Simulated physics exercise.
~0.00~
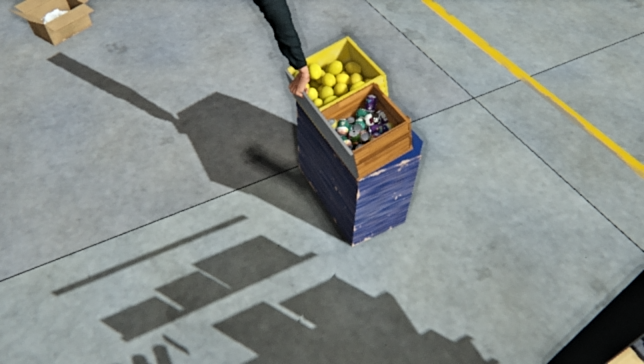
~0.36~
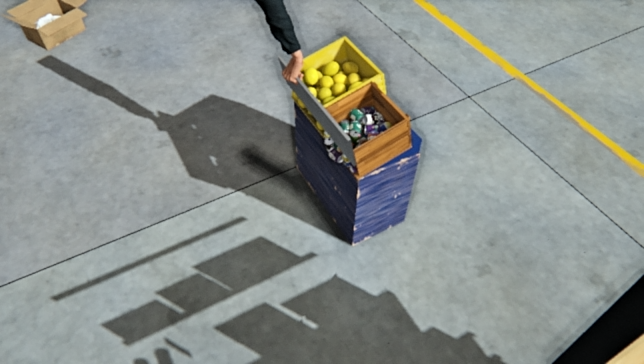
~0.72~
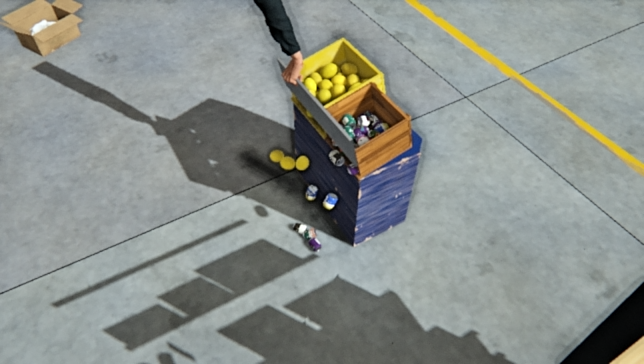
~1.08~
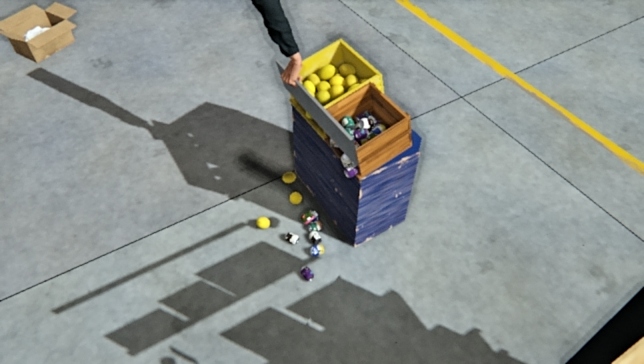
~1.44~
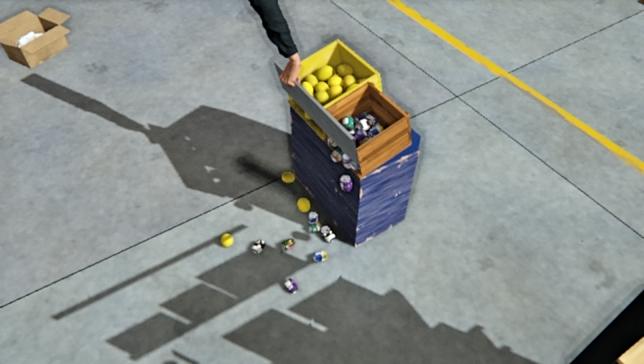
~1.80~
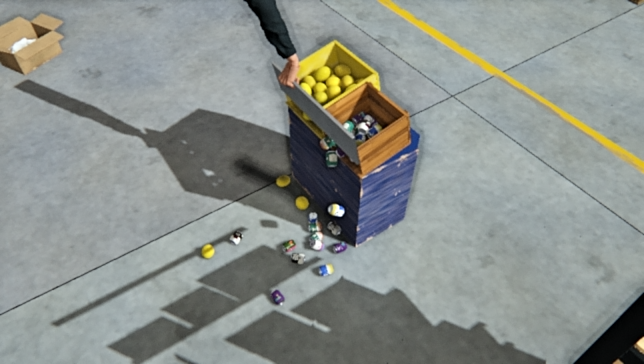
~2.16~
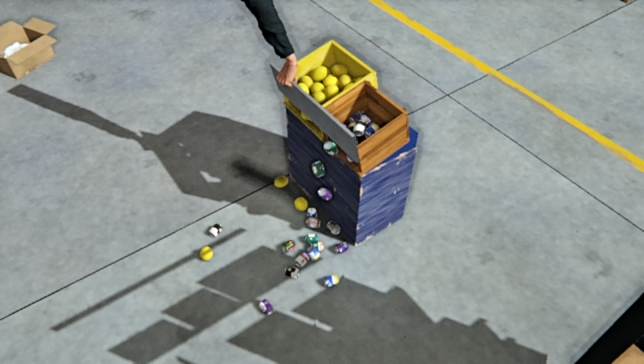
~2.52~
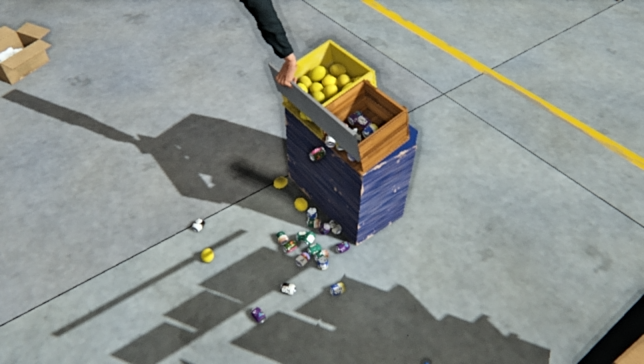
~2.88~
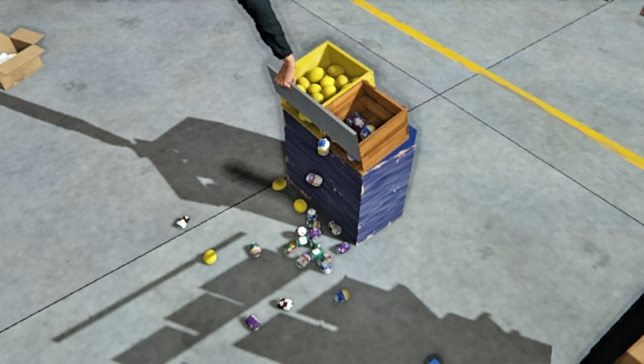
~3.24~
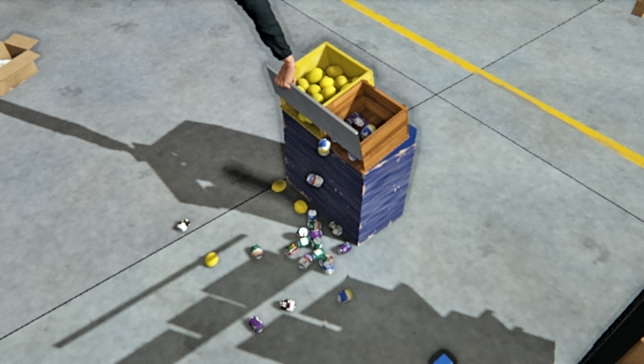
A hand raised the gray gate on two bins atop a blue stand, and mini cans and a few lemons dropped to the concrete floor. Cans kept tumbling out until many lay scattered below, while most of the lemons stayed in the yellow bin.
